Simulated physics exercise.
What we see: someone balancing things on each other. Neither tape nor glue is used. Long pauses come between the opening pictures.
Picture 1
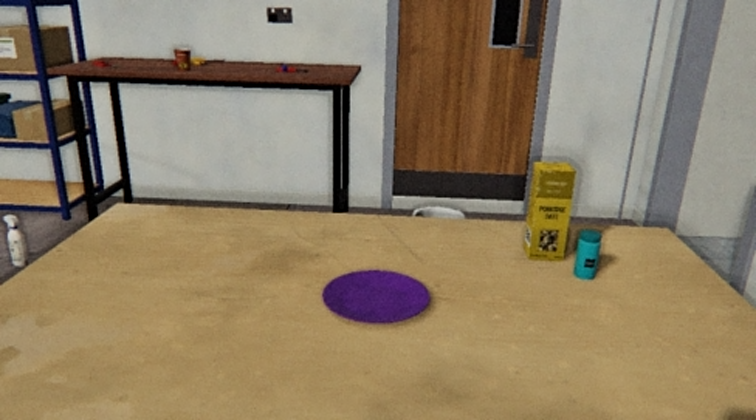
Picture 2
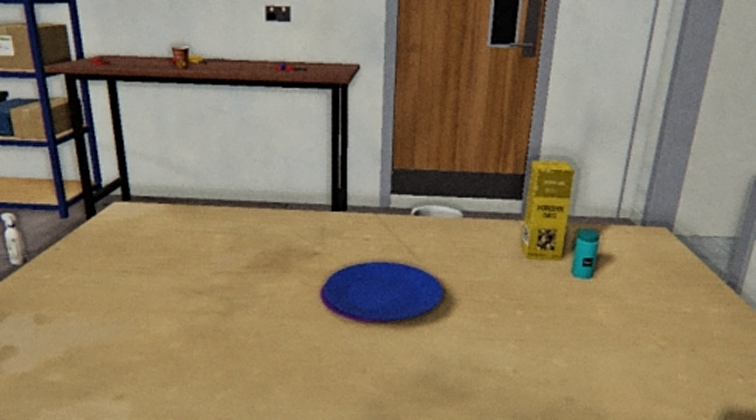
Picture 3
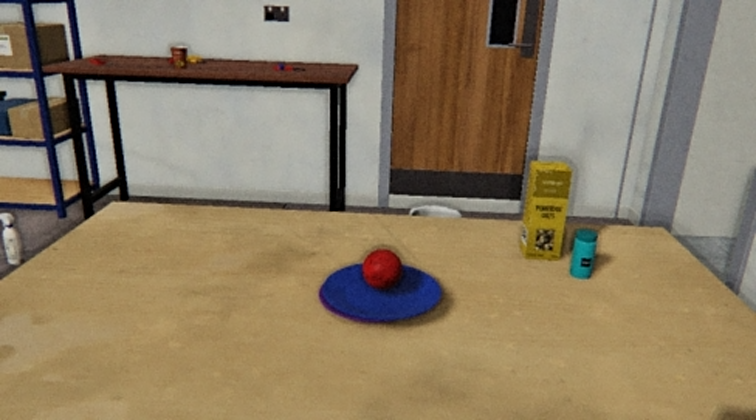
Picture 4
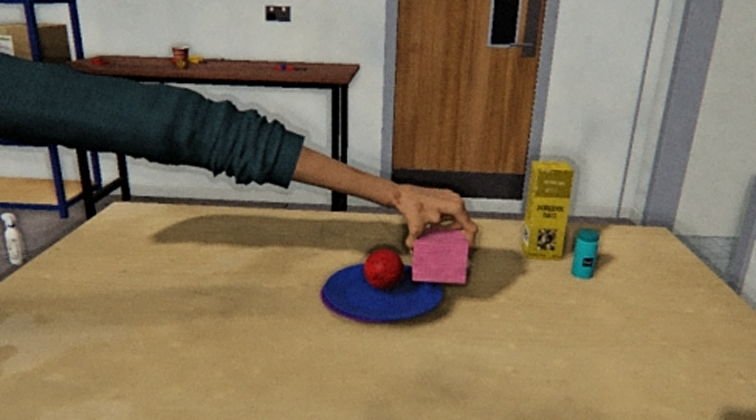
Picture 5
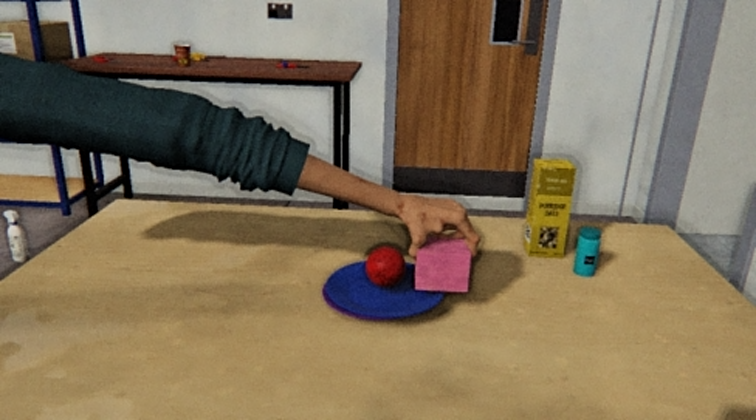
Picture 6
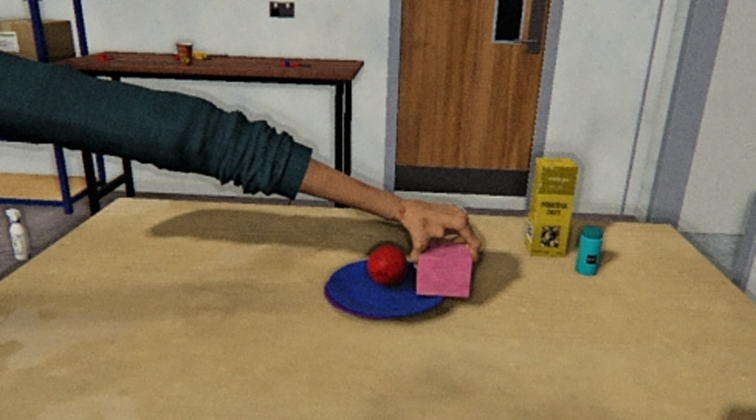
A blue plate appears over a purple disc on a wooden table, then a red ball appears on it, and a hand in a dark green sleeve lowers a pink block slightly beside the ball at the plate's right edge.
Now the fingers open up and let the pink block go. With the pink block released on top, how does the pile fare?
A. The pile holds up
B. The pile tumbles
The answer is A.
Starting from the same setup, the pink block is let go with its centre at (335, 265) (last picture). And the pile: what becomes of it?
In the end the pile does not fall.
Then, 0.50 s after the last picture, nothing has stirred.
Then, 1.50 s after the last picture, pink block resting near (443, 269).
At rest, all 6 in place. Seen from the same camera at the end, pink block near (443, 269). The pile stays up.
